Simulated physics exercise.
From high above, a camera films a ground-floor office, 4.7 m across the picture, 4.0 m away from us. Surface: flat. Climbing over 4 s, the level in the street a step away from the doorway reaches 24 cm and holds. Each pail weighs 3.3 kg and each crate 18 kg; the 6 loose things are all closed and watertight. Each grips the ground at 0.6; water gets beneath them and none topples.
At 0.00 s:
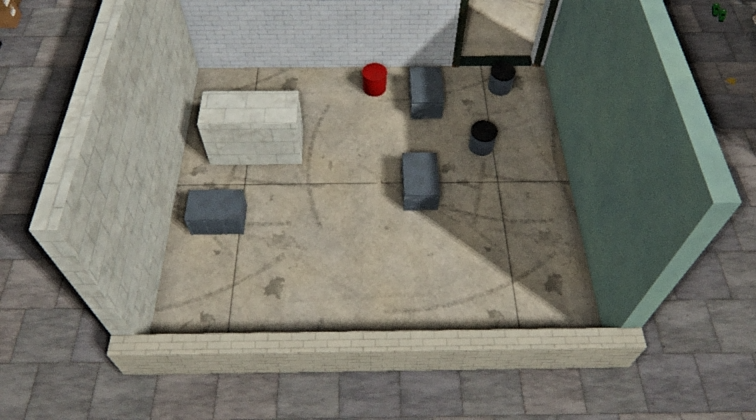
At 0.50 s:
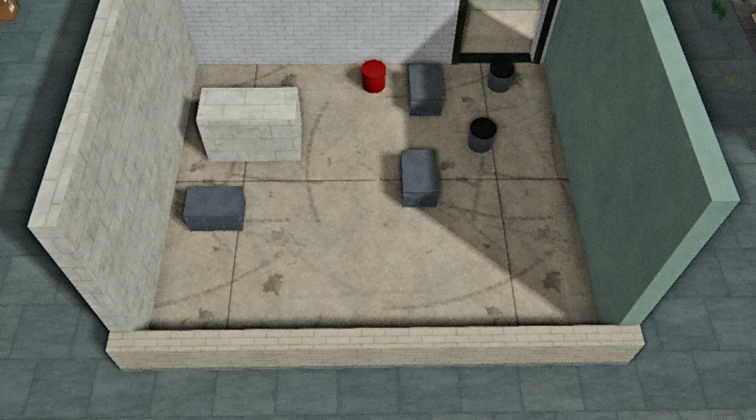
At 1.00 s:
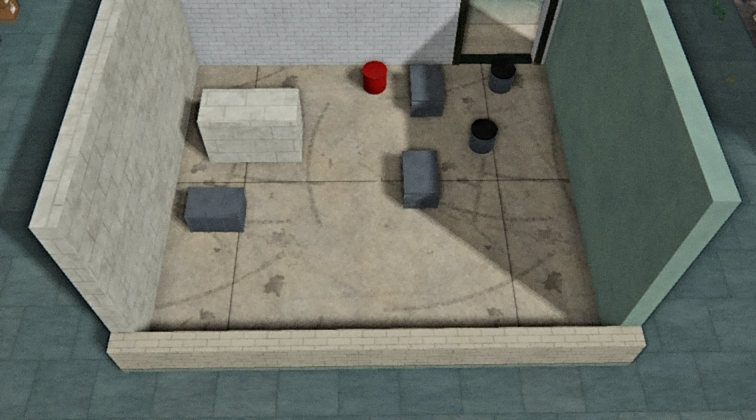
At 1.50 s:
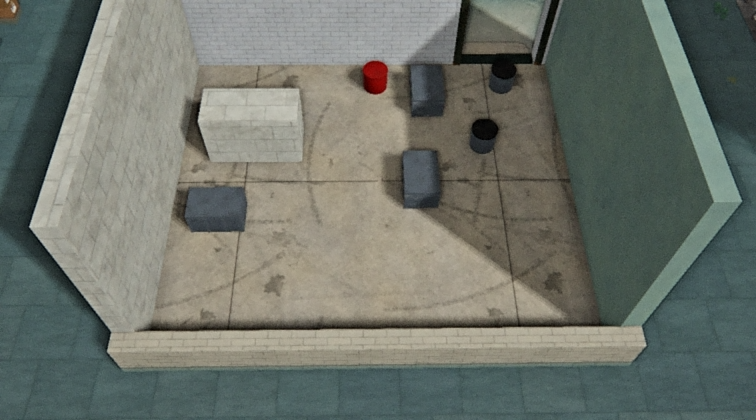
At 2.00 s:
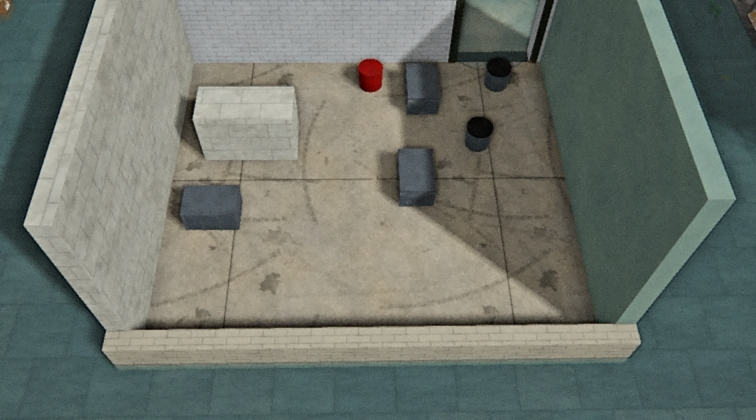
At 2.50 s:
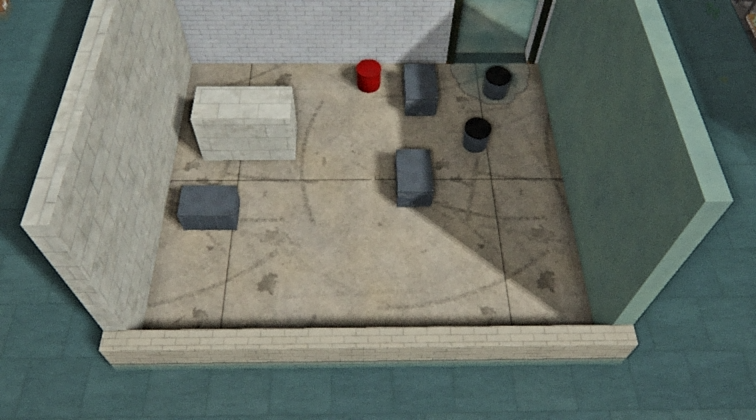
A ground-floor office with a bare concrete floor is seen from high above, its front closed by a low pale brick wall. A red pail stands near the white back wall, with a pale block at left, three dark grey blocks, two black bins at right and a green side wall. The grey paving outside turns blue-green under spreading water, while the objects inside barely move and the view jitters slightly.
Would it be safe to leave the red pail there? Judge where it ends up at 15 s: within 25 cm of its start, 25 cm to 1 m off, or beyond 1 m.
It should cover a short stretch.
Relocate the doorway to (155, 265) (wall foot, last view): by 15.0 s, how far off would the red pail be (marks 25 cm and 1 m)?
Result for the red pail - displaced a long way.
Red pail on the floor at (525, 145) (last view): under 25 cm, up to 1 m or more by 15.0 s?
I'd say it goes a long distance.
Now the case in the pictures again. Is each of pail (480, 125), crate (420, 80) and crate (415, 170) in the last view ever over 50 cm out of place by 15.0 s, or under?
In that order: Above, below, above.
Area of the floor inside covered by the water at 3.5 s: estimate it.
Wet area: Approx. 2.5 m2.
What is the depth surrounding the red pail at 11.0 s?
2 cm, roughly.
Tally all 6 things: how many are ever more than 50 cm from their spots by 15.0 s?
Answer: 4.
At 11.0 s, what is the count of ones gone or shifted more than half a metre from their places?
By then the count is 3.
After 3.5 s the red pail is near (369, 68), 0.0 m from its start, aground; 0 afloat.
After 6.8 s the red pail is near (369, 68), 0.0 m from its start, aground; 2 afloat.
After 11.0 s the red pail is near (369, 68), 0.0 m from its start, aground; 3 afloat.
After 15.0 s the red pail is near (406, 66), 0.5 m from its start, afloat; 6 afloat.
